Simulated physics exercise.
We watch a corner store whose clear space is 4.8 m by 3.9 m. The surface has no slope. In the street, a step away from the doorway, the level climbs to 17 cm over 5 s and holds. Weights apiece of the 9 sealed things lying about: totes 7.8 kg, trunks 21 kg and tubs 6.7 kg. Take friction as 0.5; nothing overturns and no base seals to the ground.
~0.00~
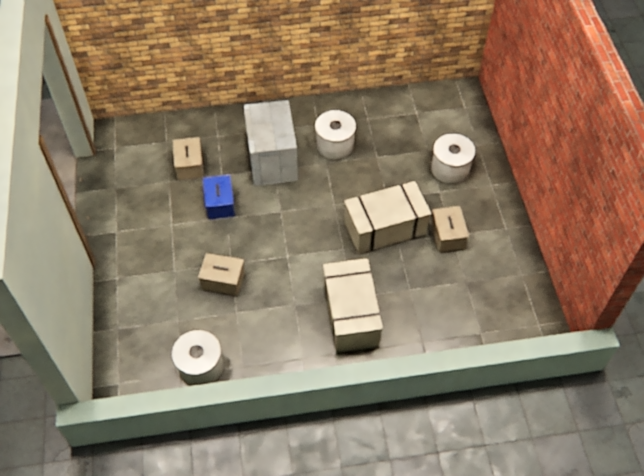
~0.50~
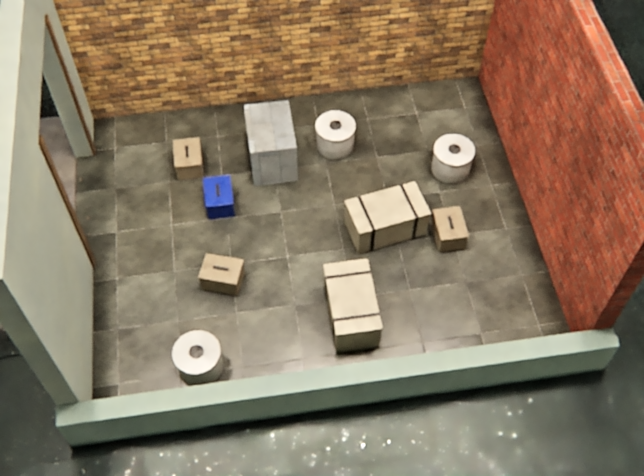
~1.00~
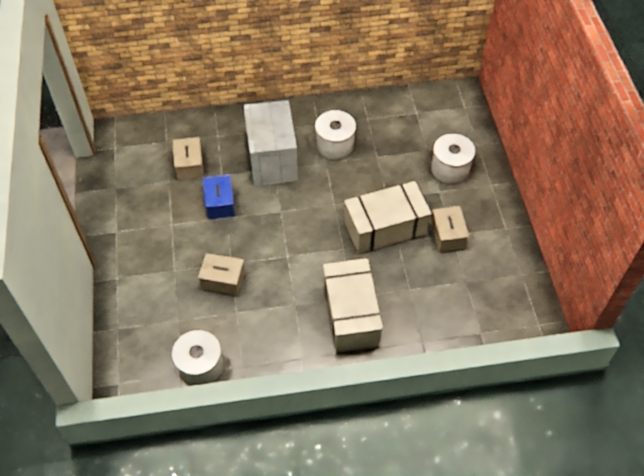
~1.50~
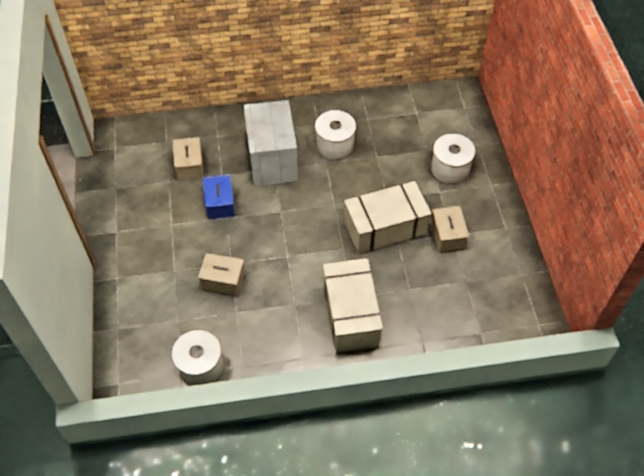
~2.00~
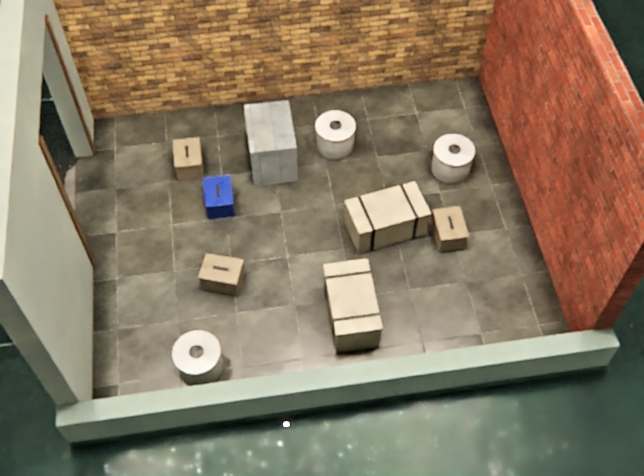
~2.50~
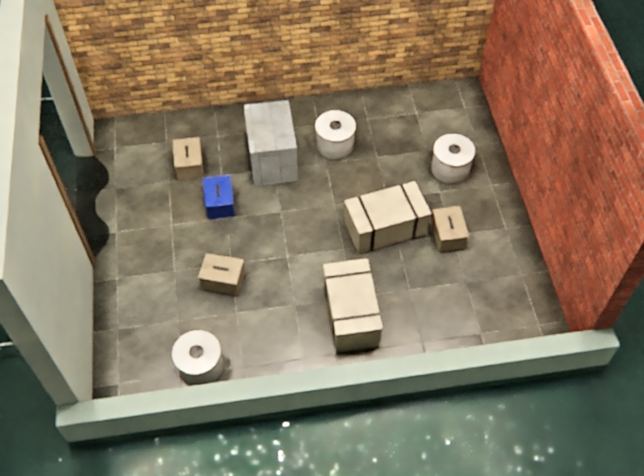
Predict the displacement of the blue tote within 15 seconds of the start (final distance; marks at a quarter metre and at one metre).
The blue tote travels far.
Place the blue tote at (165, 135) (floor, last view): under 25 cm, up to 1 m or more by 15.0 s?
It slides a little.
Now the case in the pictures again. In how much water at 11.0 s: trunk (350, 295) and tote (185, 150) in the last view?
About 6 and 7 cm.
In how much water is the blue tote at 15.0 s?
About 13 cm.
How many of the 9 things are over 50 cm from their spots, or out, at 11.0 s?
3 of them.
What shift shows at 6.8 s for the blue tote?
Roughly 120 cm by then.
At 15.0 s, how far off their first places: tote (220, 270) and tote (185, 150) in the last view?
In that order: 30 cm, 300 cm.
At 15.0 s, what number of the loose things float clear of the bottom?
I count 8.
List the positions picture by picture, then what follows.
The first picture shows the blue tote at (218, 191) rests on the ground; water covers 0.0 m2; 0 of 9 have shifted.
The second picture shows the blue tote at (218, 191), on the bottom; 0.0 m2 under water; 0 of 9 have shifted.
The third picture shows the blue tote at (218, 191), on the bottom; water covers 0.0 m2; 0 of 9 have shifted.
The fourth picture shows the blue tote at (218, 191) rests on the ground; water covers 0.0 m2; 0 of 9 have shifted.
The fifth picture shows the blue tote at (218, 191), on the bottom; water covers 0.0 m2; 0 of 9 have shifted.
The sixth picture shows the blue tote at (218, 191) rests on the ground; water covers 0.1 m2; 0 of 9 have shifted.
After 3.5 s the blue tote is near (218, 191), 0.0 m from its start, aground; 0 afloat.
After 6.8 s the blue tote is near (324, 205), 1.2 m from its start, aground; 0 afloat.
After 11.0 s the blue tote is near (446, 129), 2.7 m from its start, afloat; 5 afloat.
After 15.0 s the blue tote is near (510, 193), 3.2 m from its start, afloat; 8 afloat.
